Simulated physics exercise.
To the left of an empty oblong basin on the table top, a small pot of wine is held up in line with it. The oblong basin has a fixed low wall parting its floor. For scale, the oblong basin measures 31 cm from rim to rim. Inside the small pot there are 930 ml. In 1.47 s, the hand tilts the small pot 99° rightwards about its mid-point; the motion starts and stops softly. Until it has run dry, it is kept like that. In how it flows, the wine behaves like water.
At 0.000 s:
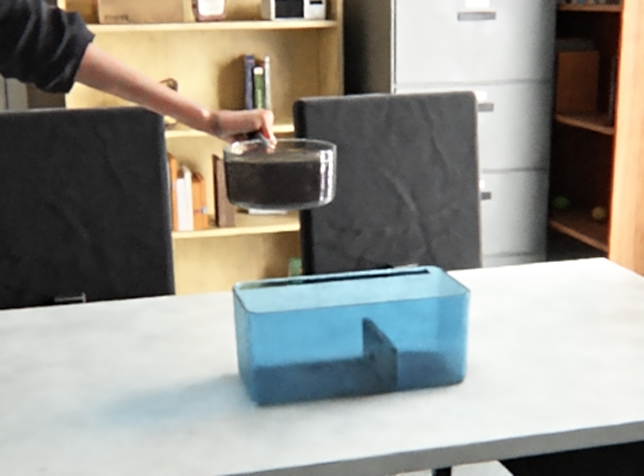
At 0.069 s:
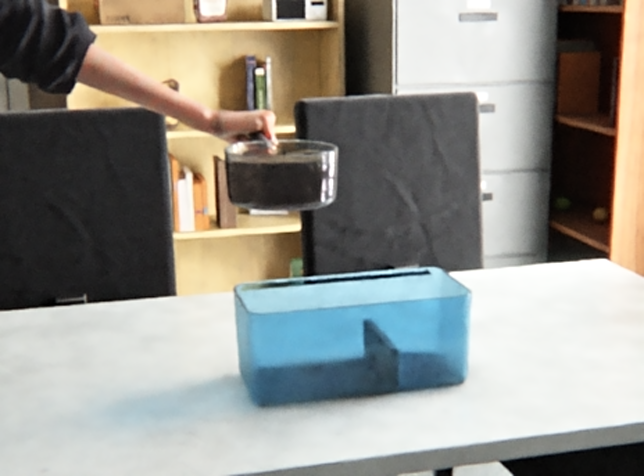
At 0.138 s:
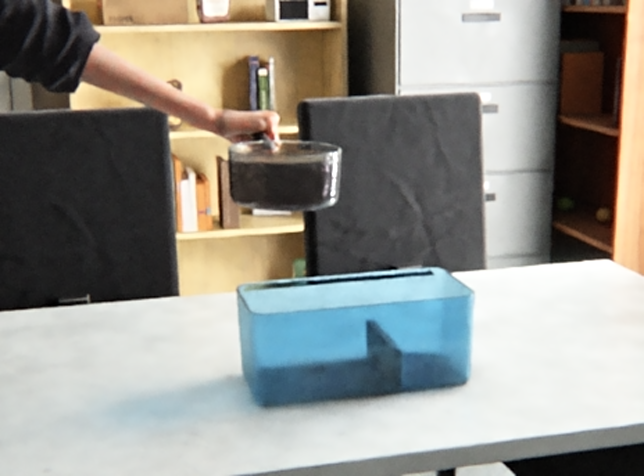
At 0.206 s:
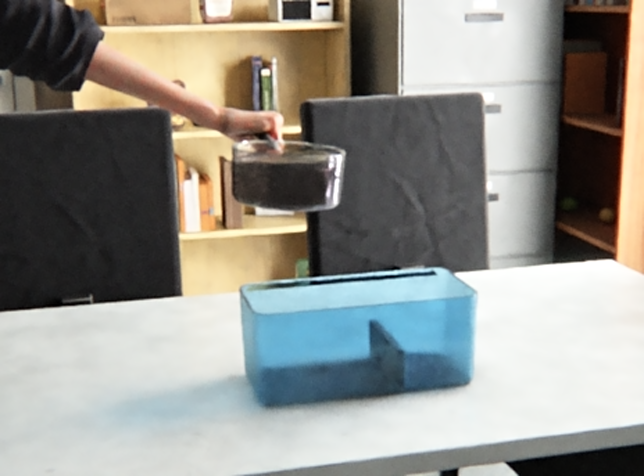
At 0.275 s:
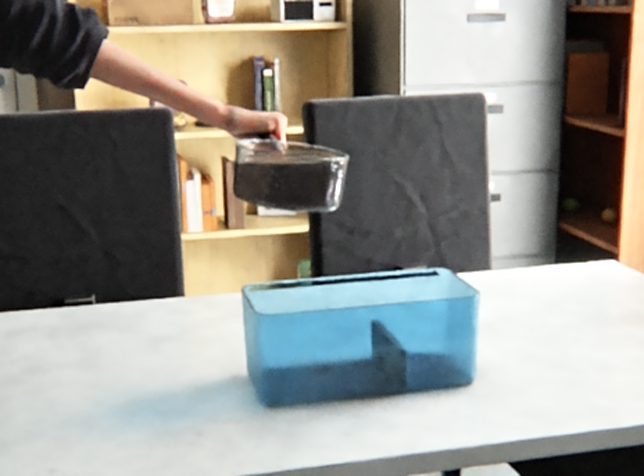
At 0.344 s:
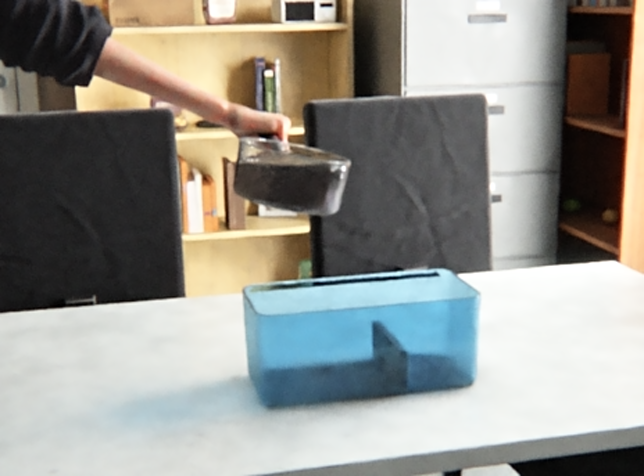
A hand reaching in from the left, in a dark sleeve, holds a small clear pot of dark liquid above a translucent blue oblong basin on a pale table. Seen from slightly above the tabletop, the room behind has two black chairs, a wooden bookshelf and a grey filing cabinet. The hand tilts the pot slightly rightwards, gradually at first, while the view shifts very slightly.
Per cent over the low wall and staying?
65 per cent.
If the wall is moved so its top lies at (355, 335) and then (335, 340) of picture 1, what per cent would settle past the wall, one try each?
Respectively 85 and 95 %.
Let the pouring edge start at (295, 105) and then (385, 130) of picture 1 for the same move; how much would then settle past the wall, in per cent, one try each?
30 and 80 %.
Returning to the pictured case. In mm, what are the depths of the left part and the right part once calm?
Roughly 12 mm on the left side and 42 mm on the right side.
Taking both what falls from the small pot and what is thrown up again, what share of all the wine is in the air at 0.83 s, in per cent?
Estimate: About 32 % of all of it.
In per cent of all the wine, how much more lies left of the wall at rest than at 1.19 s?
Near 20 in a hundred.
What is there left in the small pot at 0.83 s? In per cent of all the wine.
About 52 per cent.
After 0.83 s the tilt is 60° and 51 per cent is still to pour, 4 is left of the wall and 14 right of it.
After 1.19 s the tilt is 90° and 11 per cent is still to pour, 15 is left of the wall and 64 right of it.
After 1.56 s the tilt is 99° and 1 per cent is still to pour, 32 is left of the wall and 65 right of it.
After 1.97 s the tilt is 99° and 0 per cent is still to pour, 35 is left of the wall and 65 right of it.
In the end 35 per cent lies left of the wall, 65 right of it and 1 outside.
